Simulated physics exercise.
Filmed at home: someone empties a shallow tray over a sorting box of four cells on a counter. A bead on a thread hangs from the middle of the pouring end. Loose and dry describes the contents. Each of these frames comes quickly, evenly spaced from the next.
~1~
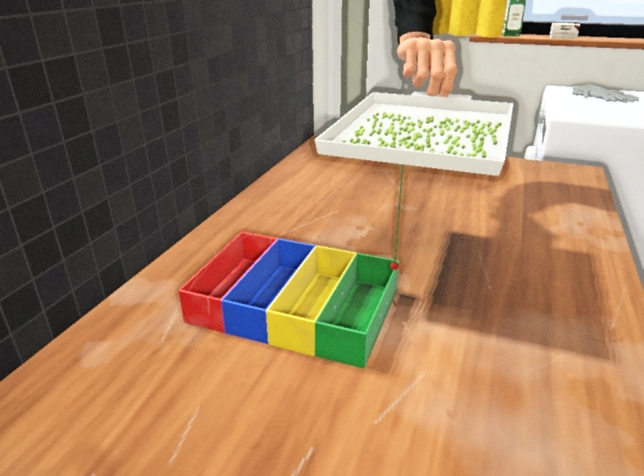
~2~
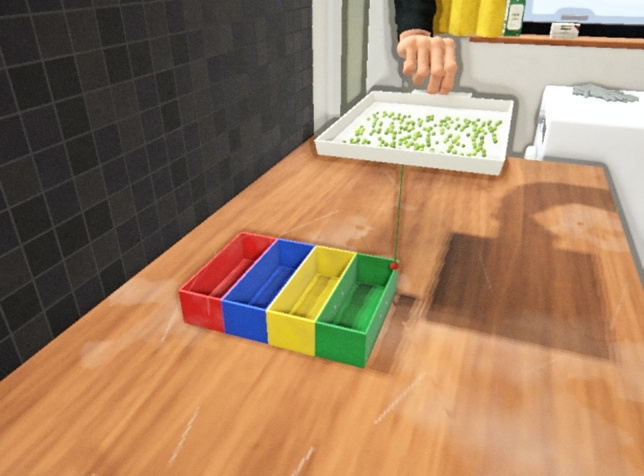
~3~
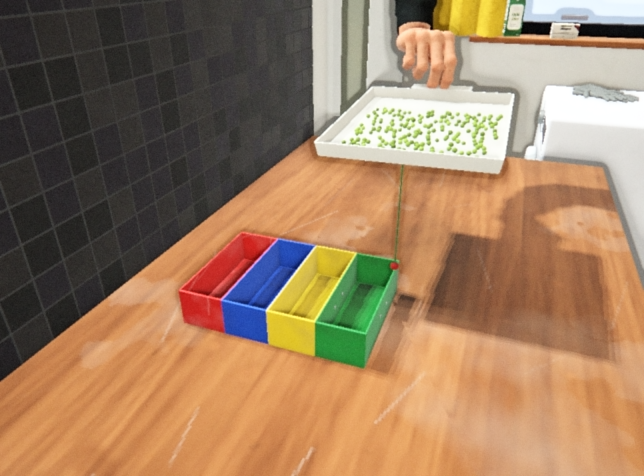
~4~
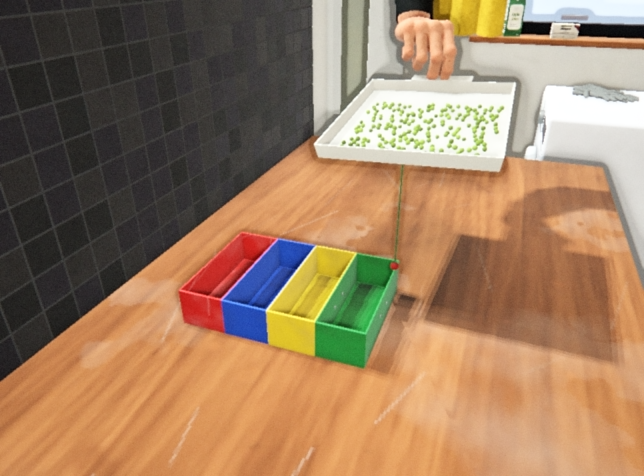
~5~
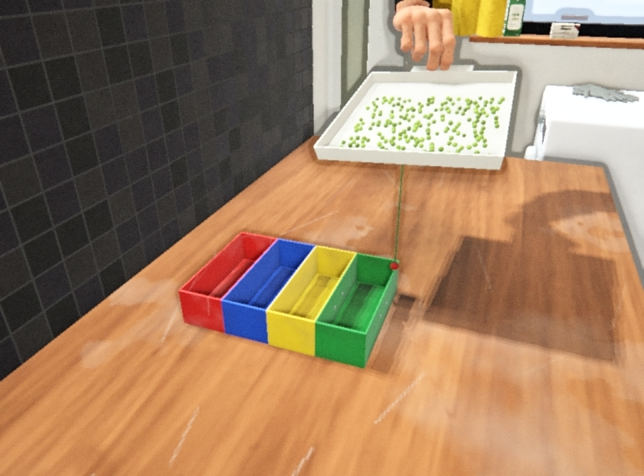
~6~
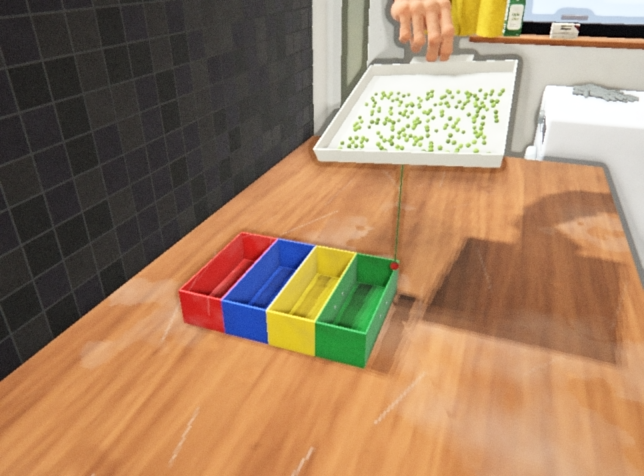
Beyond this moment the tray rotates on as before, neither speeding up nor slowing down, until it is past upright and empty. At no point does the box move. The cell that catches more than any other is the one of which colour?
It is the yellow one.
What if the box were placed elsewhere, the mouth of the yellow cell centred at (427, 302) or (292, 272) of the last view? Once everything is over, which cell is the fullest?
For the first position it is that red cell, and for the second it is the green one.
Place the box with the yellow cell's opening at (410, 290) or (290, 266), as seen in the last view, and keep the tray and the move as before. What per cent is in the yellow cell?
You'd end up with around 0 per cent and then around 10 per cent.
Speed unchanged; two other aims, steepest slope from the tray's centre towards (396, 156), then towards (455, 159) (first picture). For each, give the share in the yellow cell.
About 30 %, then 0 %.
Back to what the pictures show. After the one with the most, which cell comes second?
The one in second place is the green cell.
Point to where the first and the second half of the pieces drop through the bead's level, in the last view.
Starting near (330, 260), moving on to near (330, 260).
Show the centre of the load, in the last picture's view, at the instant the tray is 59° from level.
Somewhere around pixel (368, 151) in the last picture.
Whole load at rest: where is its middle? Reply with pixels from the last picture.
Roughly at (324, 302), give or take.
Soon, tray tipped steeply; nearly all on the tray; a stray few in the yellow cell.
A while on, tray tipped right over; nearly all on the tray; a stray few in the yellow cell; a small part falling or outside the box.
Towards the end, tray tipped past a quarter turn; about two thirds in the yellow cell; about a quarter in the green cell; a stray few in the blue cell; a stray few falling or outside the box.
Finally, tray tipped past a quarter turn; about two thirds in the yellow cell; about a quarter in the green cell; a stray few in the blue cell; none in the red cell; a stray few outside the box.
